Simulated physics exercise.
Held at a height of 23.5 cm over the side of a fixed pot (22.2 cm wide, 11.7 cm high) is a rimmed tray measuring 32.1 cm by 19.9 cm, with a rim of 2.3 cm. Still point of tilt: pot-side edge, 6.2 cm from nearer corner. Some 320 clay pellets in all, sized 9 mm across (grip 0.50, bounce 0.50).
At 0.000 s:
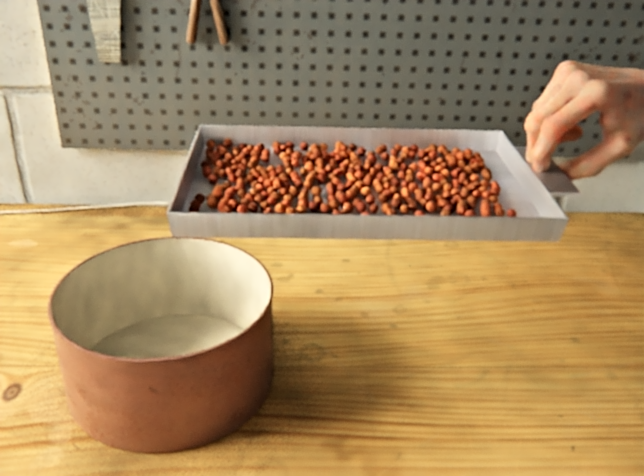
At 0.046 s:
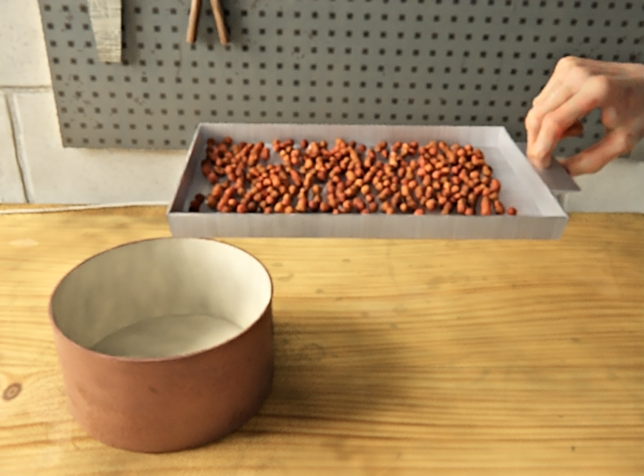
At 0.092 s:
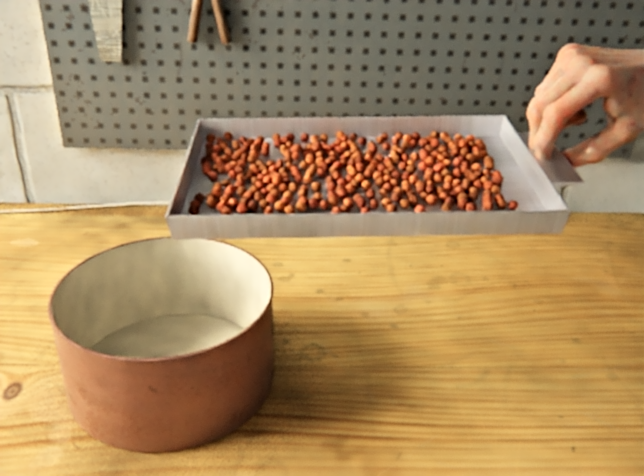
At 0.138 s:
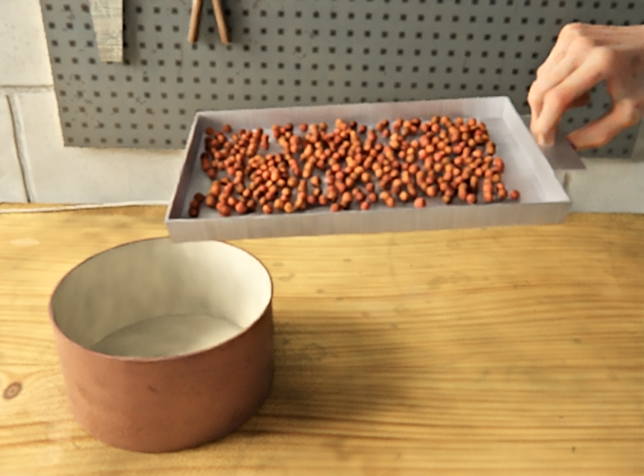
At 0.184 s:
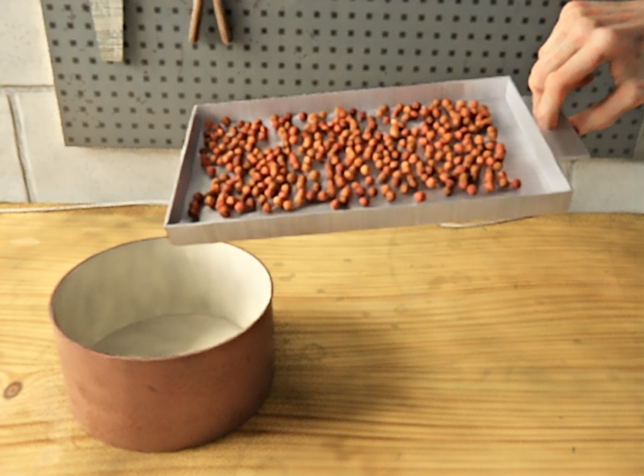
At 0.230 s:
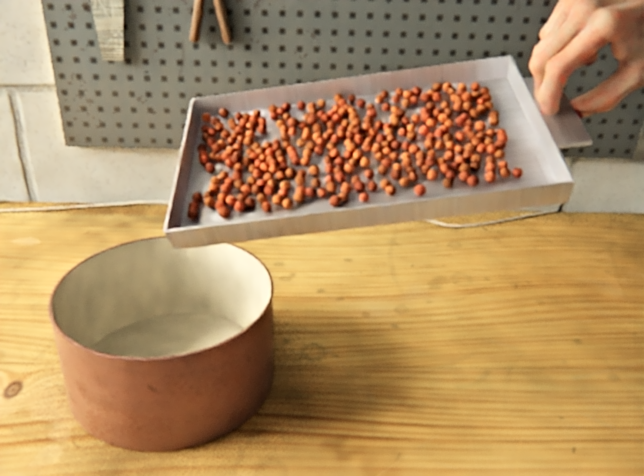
At the start, a hand at the right holds a shallow grey tray of reddish-brown pellets nearly level, behind and above an empty round pot on a wooden table. The hand then raises the tray's right end, slightly at first and then more steeply, tilting it down toward the left while the pellets stay spread across it and the pot stays still.
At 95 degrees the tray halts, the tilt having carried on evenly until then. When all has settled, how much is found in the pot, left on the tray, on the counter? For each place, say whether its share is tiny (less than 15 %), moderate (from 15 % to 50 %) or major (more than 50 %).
Outcome: Pot: A reasonable amount, tray: A meagre amount, counter: A majority share.
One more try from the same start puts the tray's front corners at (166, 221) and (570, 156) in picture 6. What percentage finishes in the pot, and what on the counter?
Final per cent - pot 60, counter 35.
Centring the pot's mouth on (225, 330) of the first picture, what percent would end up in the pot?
Estimate: ~ 85 %.
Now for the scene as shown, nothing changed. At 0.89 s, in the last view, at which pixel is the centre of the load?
The middle of the load should be near (231, 190) then.
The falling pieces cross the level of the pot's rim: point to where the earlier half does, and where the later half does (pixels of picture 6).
I'd mark about (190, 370) for the first half, then (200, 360) for the second.
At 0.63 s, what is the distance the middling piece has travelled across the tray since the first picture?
It has moved some 7 cm from its start.
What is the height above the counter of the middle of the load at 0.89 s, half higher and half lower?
The halfway line is at about 28 cm.
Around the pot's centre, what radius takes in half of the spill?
Roughly 20 centimetres.
Then, at 0.63 s, tilt 55 degrees; the tray holds 100 %, the pot 0 %.
Then, at 0.89 s, tilt 80 degrees; the tray holds 90 %, the pot 0 %.
After 1.26 s, tilt 95 degrees; the tray holds 30 %, the pot 10 %.
At rest (2.5 s), pot 30 %, tray 5 %, counter 65 %.
